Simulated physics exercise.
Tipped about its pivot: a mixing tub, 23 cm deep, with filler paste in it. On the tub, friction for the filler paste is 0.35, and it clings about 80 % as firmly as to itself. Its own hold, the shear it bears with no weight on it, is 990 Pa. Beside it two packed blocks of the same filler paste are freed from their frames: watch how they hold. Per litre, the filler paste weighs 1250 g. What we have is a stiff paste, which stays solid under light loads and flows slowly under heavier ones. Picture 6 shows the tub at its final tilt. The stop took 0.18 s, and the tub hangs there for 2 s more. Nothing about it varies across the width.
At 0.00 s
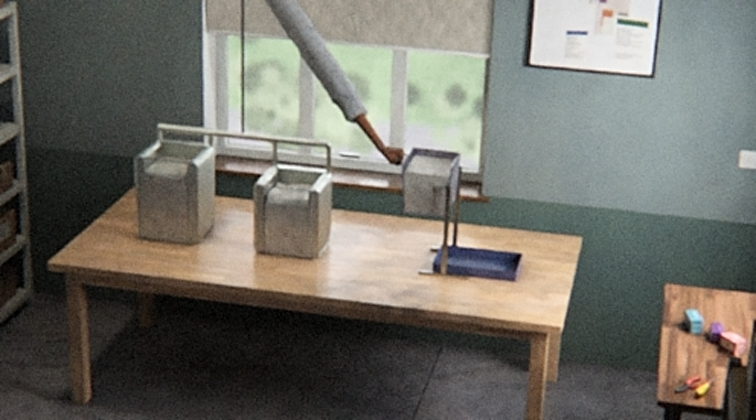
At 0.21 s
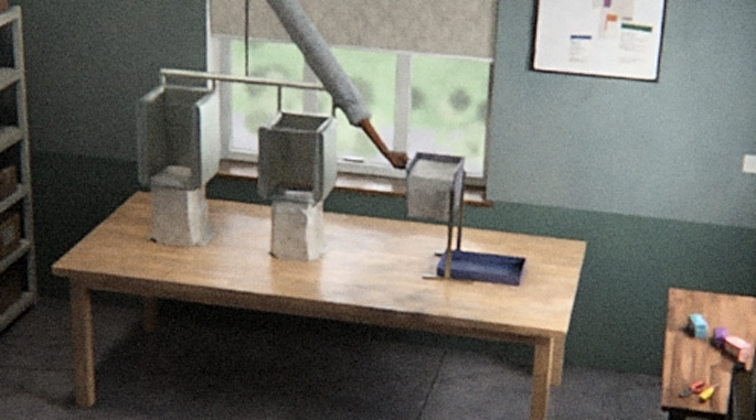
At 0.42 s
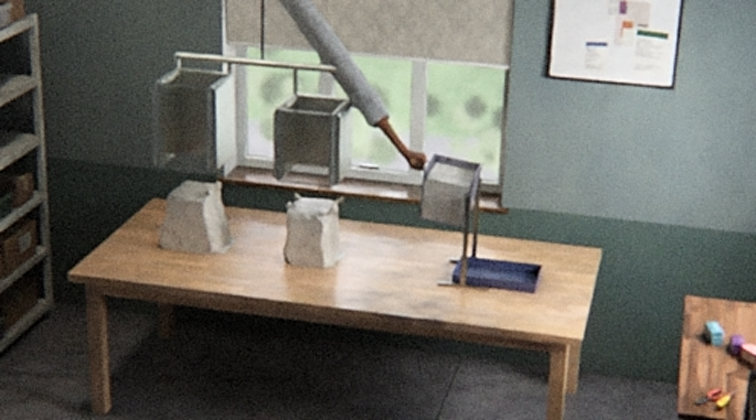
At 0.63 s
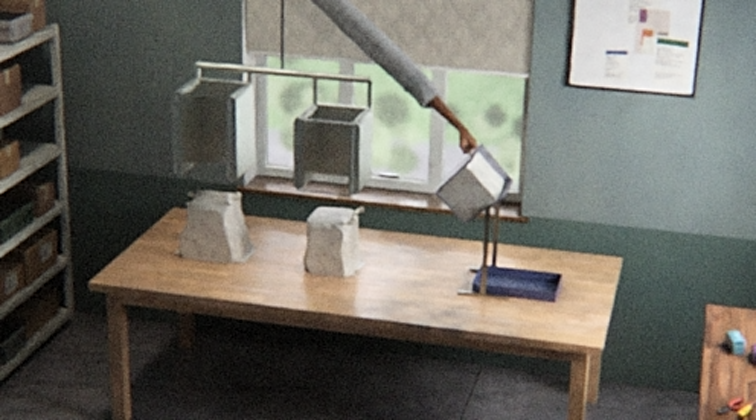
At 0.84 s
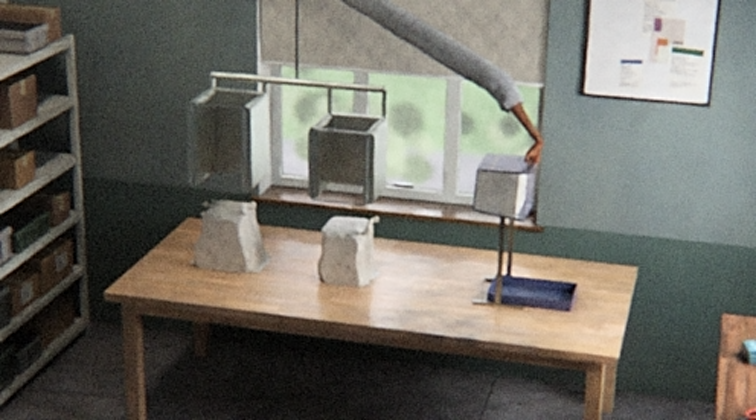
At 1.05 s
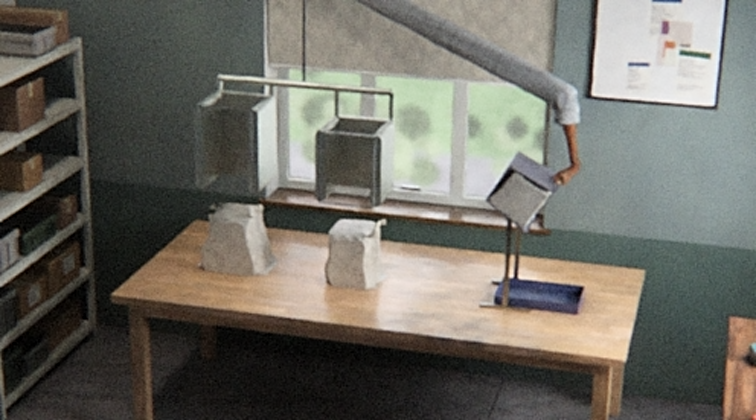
A grey-sleeved arm reaches down from above to a small grey tub on a stand over a blue tray, at the right of a wooden table seen from slightly above in a green-walled room with a window. Two box-shaped casings on a rail rise off pale grey blocks, which slump slightly. The arm then tips the tub far over clockwise while the view drifts left.
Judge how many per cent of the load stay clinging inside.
I would put it at about 0 percent.
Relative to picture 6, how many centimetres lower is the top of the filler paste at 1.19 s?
About 5 cm.
After 1.19 s, the tub is at 120 degrees and holds 80 %.
After 1.36 s, the tub is at 120 degrees and holds 11 %.
After 1.53 s, the tub is at 120 degrees and holds 0 %.
After 1.70 s, the tub is at 120 degrees and holds 0 %.
After 3.05 s, at the end, the tub is at 120 degrees and holds 0 %.
